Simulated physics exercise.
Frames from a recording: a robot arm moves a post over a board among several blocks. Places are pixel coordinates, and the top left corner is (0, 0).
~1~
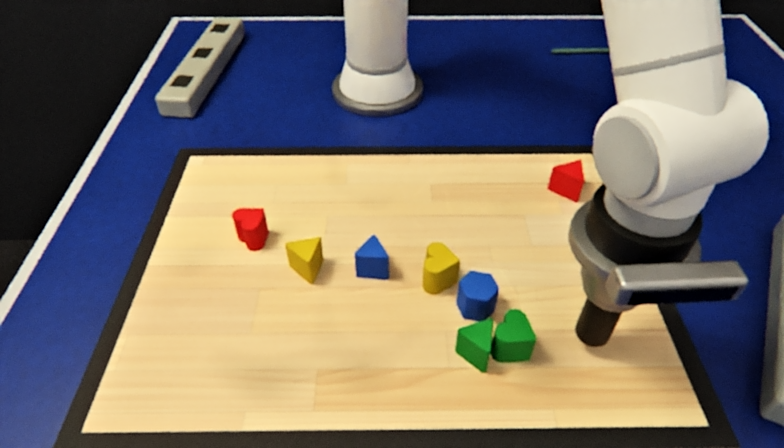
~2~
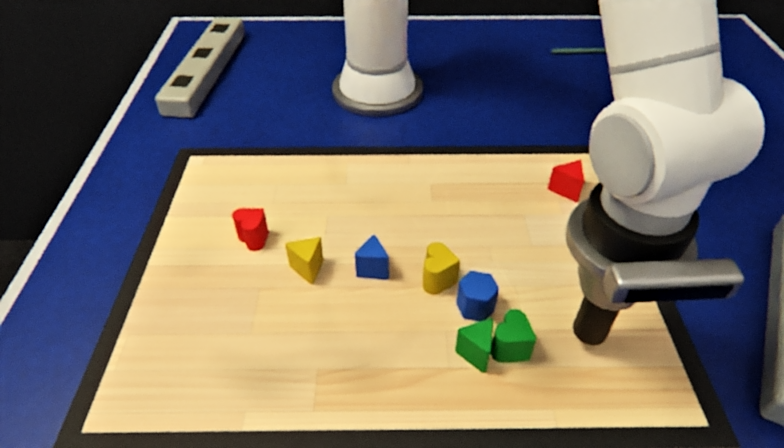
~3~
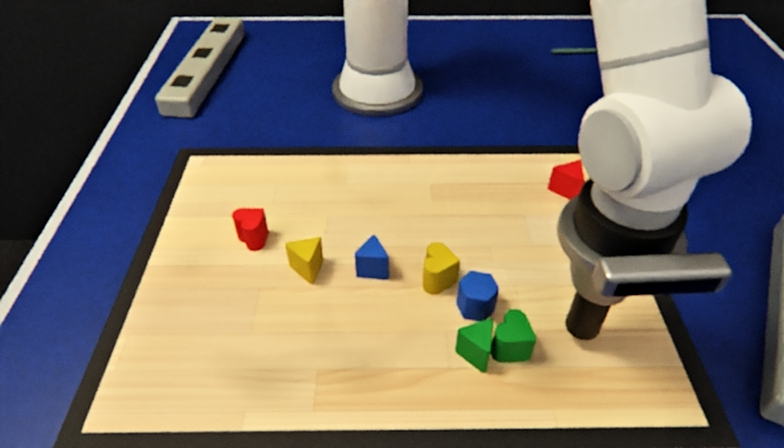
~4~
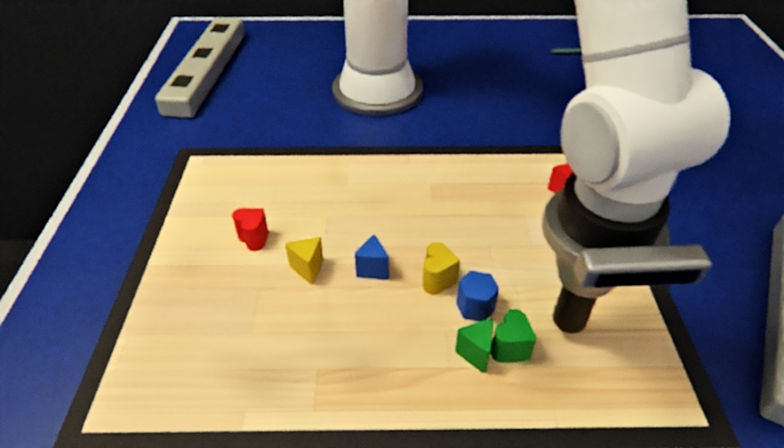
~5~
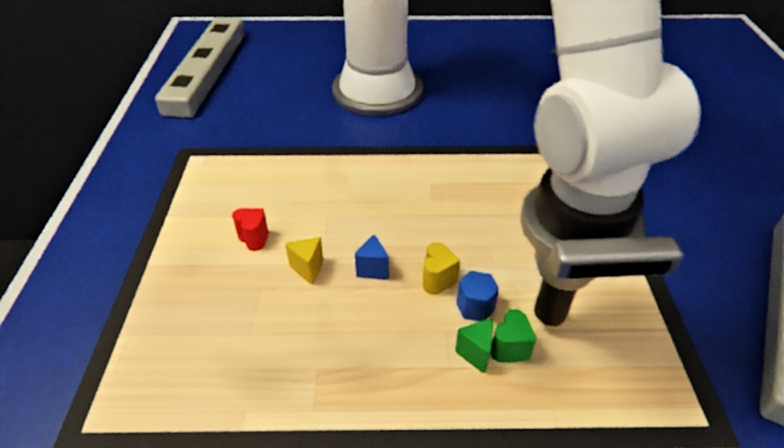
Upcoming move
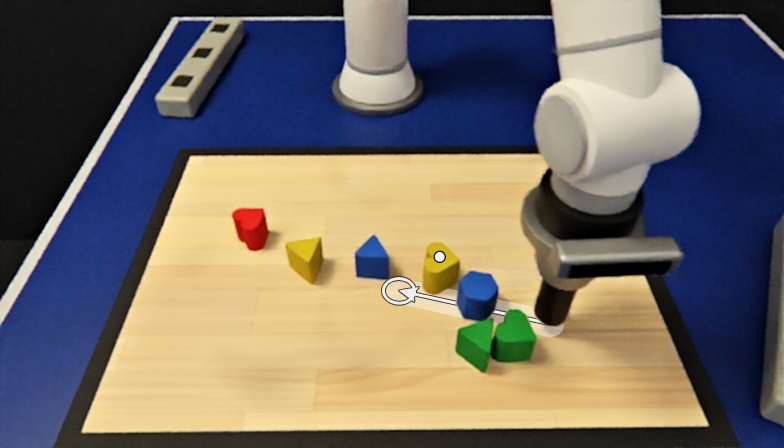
On a wooden board set on a blue table, a robot arm slid its dark post a short way left toward the green heart block, while the scattered colored blocks stayed still.
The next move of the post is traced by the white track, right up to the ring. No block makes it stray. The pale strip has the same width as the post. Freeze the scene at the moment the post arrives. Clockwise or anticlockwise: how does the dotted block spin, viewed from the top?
Direction: Clockwise.
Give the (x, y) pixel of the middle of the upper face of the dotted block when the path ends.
The top centre is at (424, 248).
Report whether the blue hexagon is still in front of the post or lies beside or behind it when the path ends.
Still leading.
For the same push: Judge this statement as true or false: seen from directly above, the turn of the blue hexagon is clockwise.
False - the claim does not hold.
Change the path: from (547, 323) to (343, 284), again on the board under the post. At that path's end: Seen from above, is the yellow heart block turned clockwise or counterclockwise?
It twists clockwise.
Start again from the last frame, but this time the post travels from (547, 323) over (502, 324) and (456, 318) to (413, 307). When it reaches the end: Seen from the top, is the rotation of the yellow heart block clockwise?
I believe so.
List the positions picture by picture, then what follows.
The first frame shows lower end of the post at (592, 333), tops of blocks, yellow heart block at (440, 257), blue hexagon at (479, 285), green heart block at (516, 327).
The second frame shows post at (590, 331), blocks as before.
The third frame shows post at (582, 327), blocks as before.
The fourth frame shows post at (569, 320), blocks as before.
The fifth frame shows post at (550, 313), yellow heart block at (440, 257), blue hexagon at (479, 285), green heart block at (516, 327).
The drawn path runs from (547, 323) directly to (399, 291); the dot is on the yellow heart block.
What follows on the original path. One third of the way, post at (498, 302); blue hexagon at (464, 281).
Two thirds of the way, post at (447, 291); yellow heart block at (424, 248), turned 40° clockwise; blue hexagon at (413, 273).
At the end, post at (399, 281); yellow heart block at (424, 248), turned 40° clockwise; blue hexagon at (365, 271), turned 40° anticlockwise; green heart block not moved.
